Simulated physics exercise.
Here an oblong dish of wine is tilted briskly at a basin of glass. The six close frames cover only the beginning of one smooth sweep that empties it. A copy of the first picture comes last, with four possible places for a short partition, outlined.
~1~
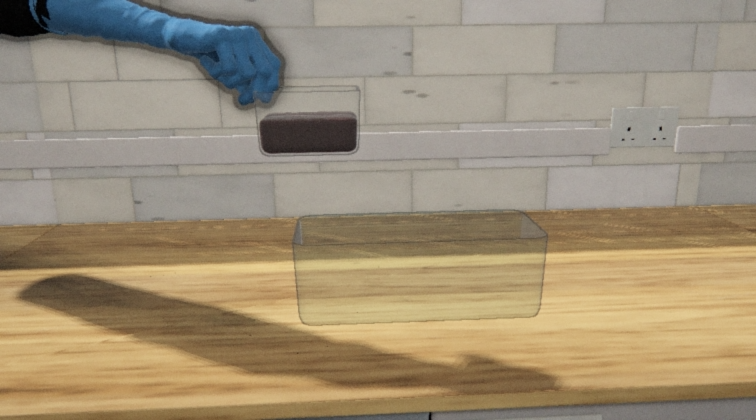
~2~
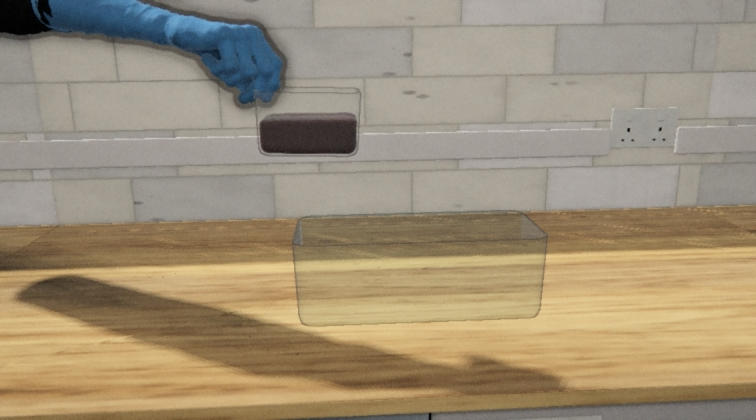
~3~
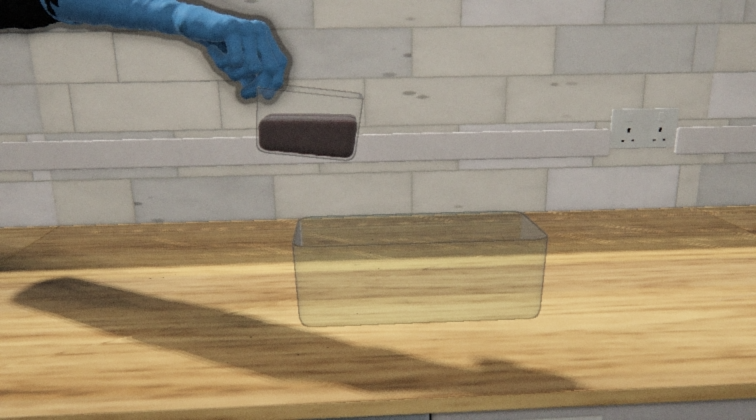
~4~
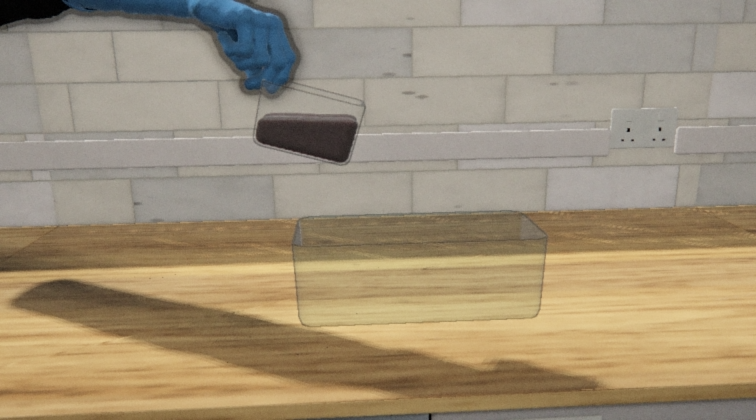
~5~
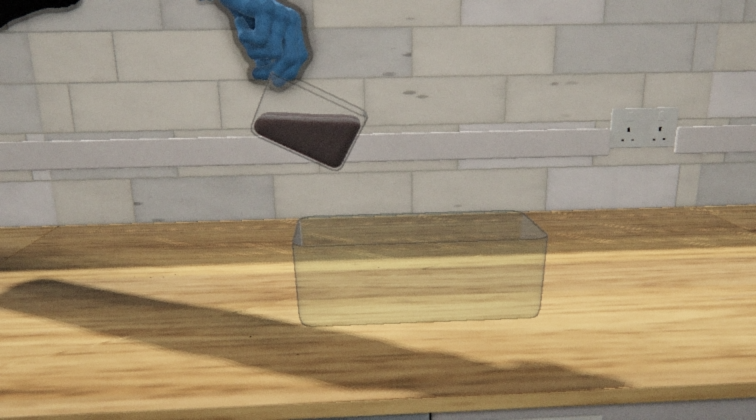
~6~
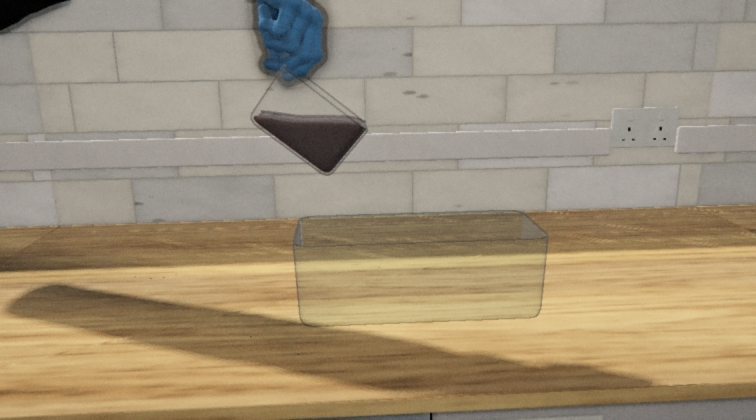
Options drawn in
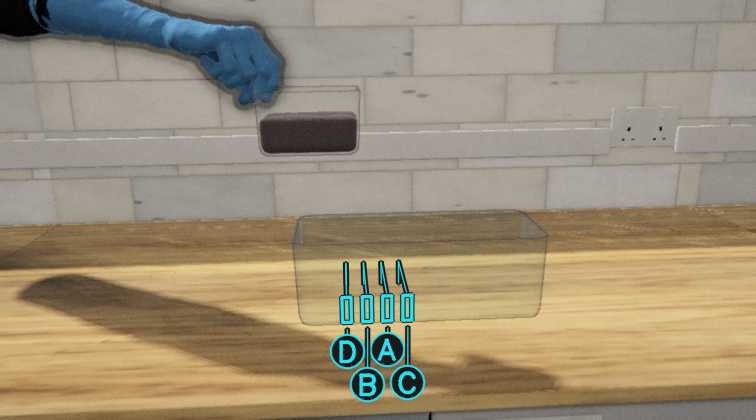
The clip opens with a blue-gloved hand holding a small clear oblong dish of dark liquid upright above an empty glass basin on a wooden counter. The hand then rises over the dish and tilts it steadily, its right side dipping, until it slants steeply with the liquid still inside.
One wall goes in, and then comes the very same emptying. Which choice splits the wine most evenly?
The best position is C.
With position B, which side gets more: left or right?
The right one.
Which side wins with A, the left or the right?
The right side.
On the marked copy, A at (387, 327); B at (367, 328); C at (407, 326); D at (347, 329).
Choosing A, about 17 % ends left of the wall and 82 % right of it.
Choosing B, about 6 % ends left of the wall and 93 % right of it.
Choosing C, about 47 % ends left of the wall and 52 % right of it.
Choosing D, about 5 % ends left of the wall and 94 % right of it.
